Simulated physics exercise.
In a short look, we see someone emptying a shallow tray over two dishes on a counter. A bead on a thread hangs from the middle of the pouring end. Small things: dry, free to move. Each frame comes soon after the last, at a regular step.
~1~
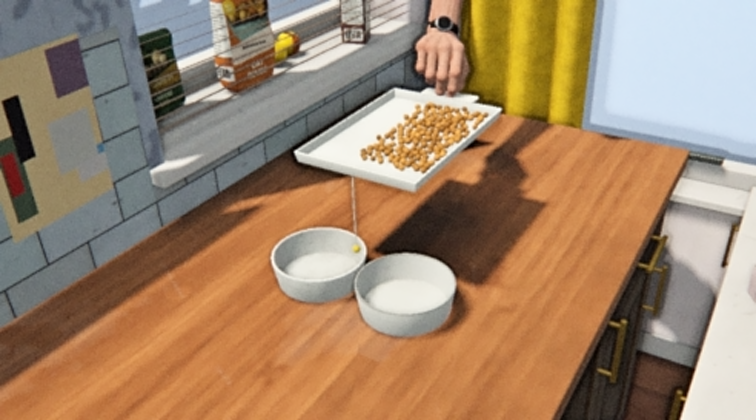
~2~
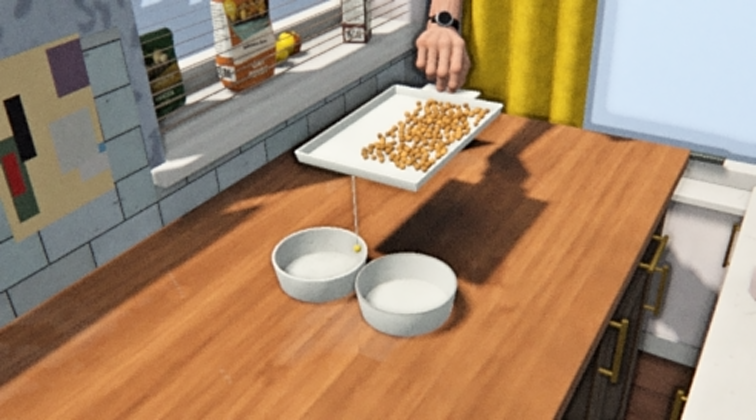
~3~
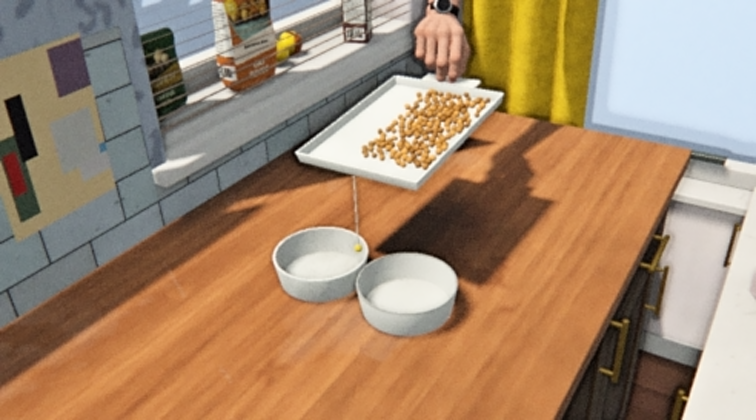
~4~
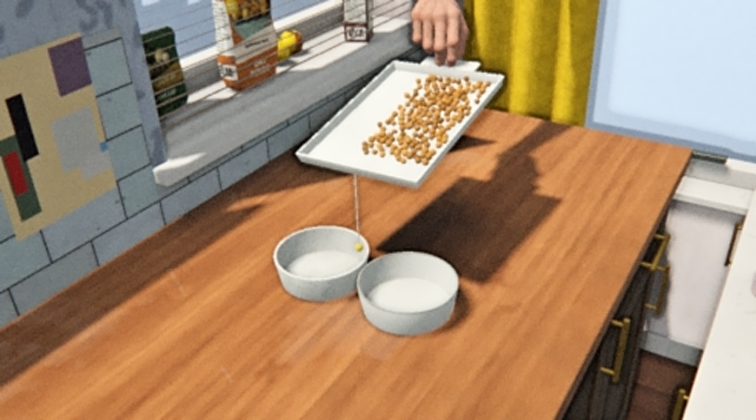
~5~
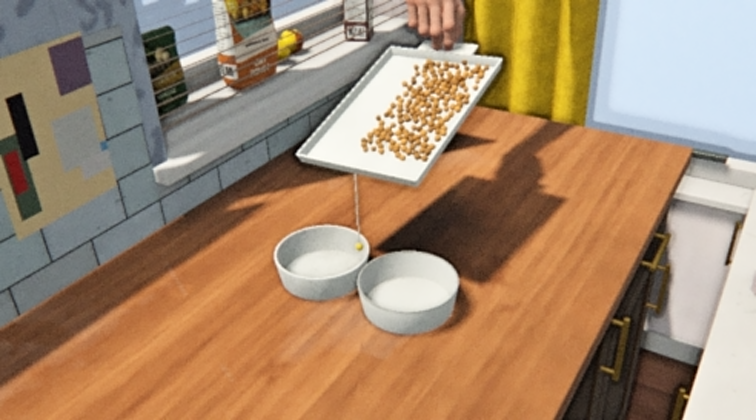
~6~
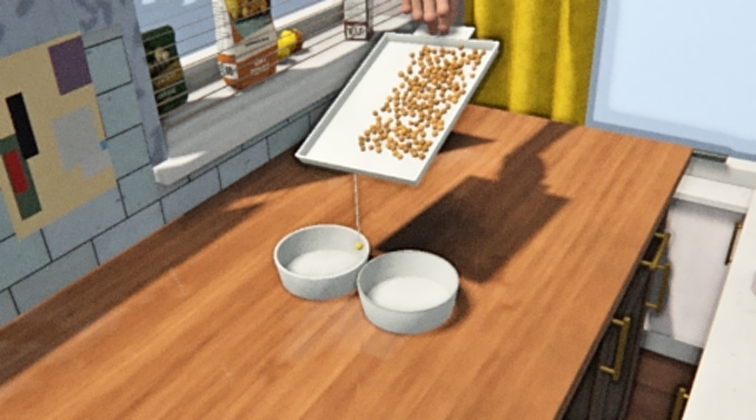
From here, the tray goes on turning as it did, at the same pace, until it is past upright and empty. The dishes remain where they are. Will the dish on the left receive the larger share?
The larger share will most likely go to the dish on the left.
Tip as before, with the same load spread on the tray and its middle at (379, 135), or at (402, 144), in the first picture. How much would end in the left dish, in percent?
Try 1: 70 %; try 2: 60 %.
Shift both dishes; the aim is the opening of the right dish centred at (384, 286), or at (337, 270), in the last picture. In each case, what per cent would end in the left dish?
I'd say about 60 percent, followed by about 20 percent.
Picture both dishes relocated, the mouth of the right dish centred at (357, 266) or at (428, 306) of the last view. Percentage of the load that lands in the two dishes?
First placement near 80 percent, second near 70 percent.
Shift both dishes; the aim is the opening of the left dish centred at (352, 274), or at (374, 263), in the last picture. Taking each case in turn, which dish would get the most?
Results - the dish on the left side first, the dish on the left side second.
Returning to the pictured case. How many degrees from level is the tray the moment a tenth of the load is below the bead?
Around 75° at that moment.
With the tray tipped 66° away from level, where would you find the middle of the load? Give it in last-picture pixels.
Look around (349, 154) in the last picture.
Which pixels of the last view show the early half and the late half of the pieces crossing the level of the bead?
Half one: (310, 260), half two: (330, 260).
Just after the last frame, tray tipped steeply; the larger part on the tray; about a tenth in the air.
A moment on, tray tipped past a quarter turn; roughly half on the tray; just a few in the right dish; roughly a quarter in the left dish; roughly a quarter outside both; about a tenth in the air.
Further on, tray tipped past a quarter turn; about a tenth in the right dish; roughly half in the left dish; roughly a third outside both.
When it is over, tray tipped past a quarter turn; about a tenth in the right dish; roughly half in the left dish; roughly a third outside both.
